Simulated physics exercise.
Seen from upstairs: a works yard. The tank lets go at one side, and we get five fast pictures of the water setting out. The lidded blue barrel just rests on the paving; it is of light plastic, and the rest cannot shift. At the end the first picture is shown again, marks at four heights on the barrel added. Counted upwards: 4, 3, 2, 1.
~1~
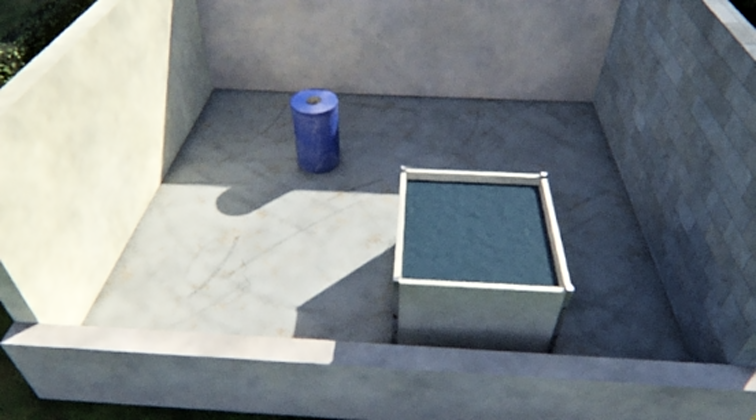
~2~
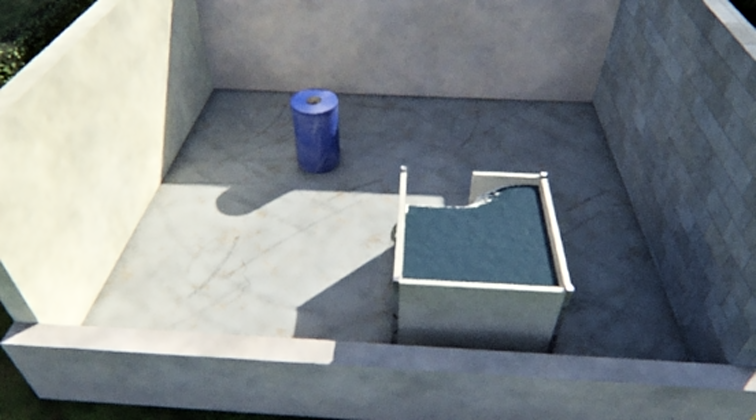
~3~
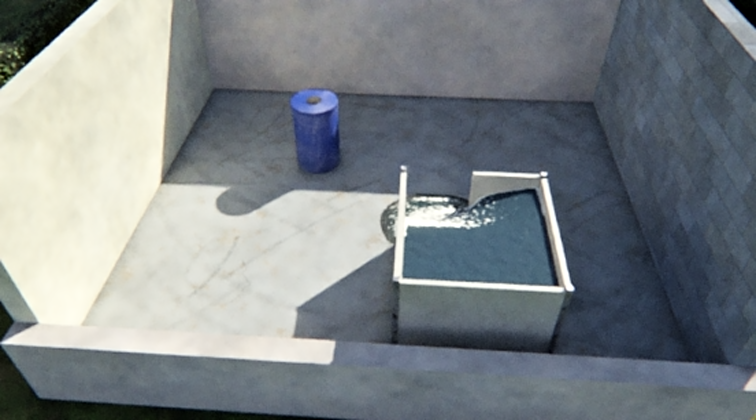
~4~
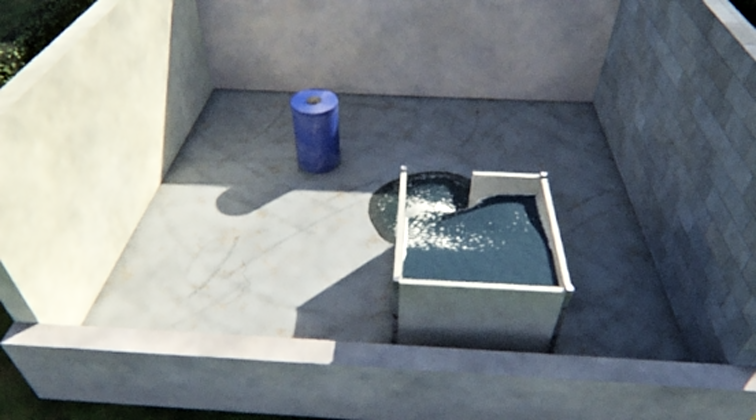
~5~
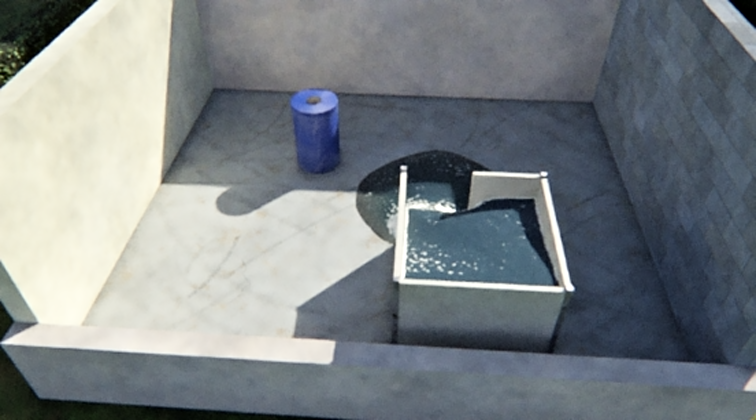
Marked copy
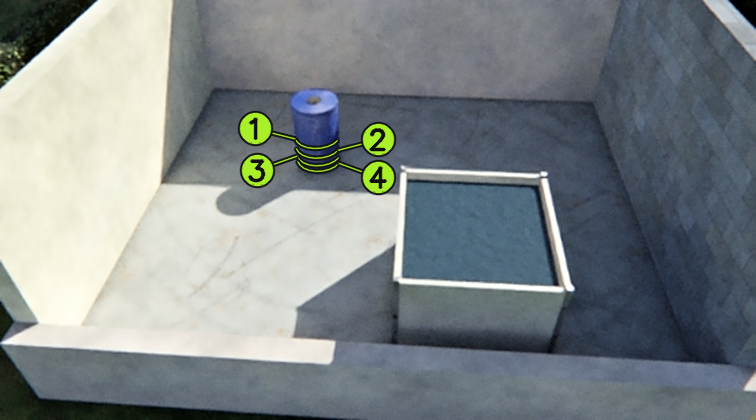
A walled works yard with a pale, cracked floor, partly in shadow, is seen from upstairs by a camera that stays still. A blue barrel stands towards the back, left of centre, and a square, pale-walled tank full of dark water sits right of centre, nearer the viewer. A gap opens in the tank's back wall, and water pours through, foaming white, and spreads in a dark pool behind and left of the tank, while the barrel stays still.
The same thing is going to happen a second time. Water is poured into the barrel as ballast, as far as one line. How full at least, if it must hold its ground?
I would pick line 2.
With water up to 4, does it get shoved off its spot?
Yes, that goes wrong.
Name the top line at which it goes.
The answer is 3.
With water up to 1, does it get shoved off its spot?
No, that is safe.
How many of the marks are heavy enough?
Two.
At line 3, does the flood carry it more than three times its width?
No, it does not.
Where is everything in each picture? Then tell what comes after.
Lid of the blue barrel at (314, 101); tank full, its middle at (476, 229), in the first picture.
Water covers 1 % of the ground, mostly out of sight from here, in the second picture.
Water covers 3 % of the ground, mostly out of sight from here, in the third picture.
In the fourth picture, 6 % of the ground under water, its edge towards the barrel at (380, 195).
Lid of the blue barrel at (314, 101); 9 % of the ground under water, its edge towards the barrel at (372, 179), in the fifth picture.
In lime, 1 at (313, 148); 2 at (314, 158); 3 at (315, 165); 4 at (316, 171); from the bottom up 4, 3, 2, 1.
With 1, it does not move.
With 2, it shifts by a finger or two and stays.
With 3, it is pushed about its own width away.
With 4, it is pushed about 4 times its own width away.
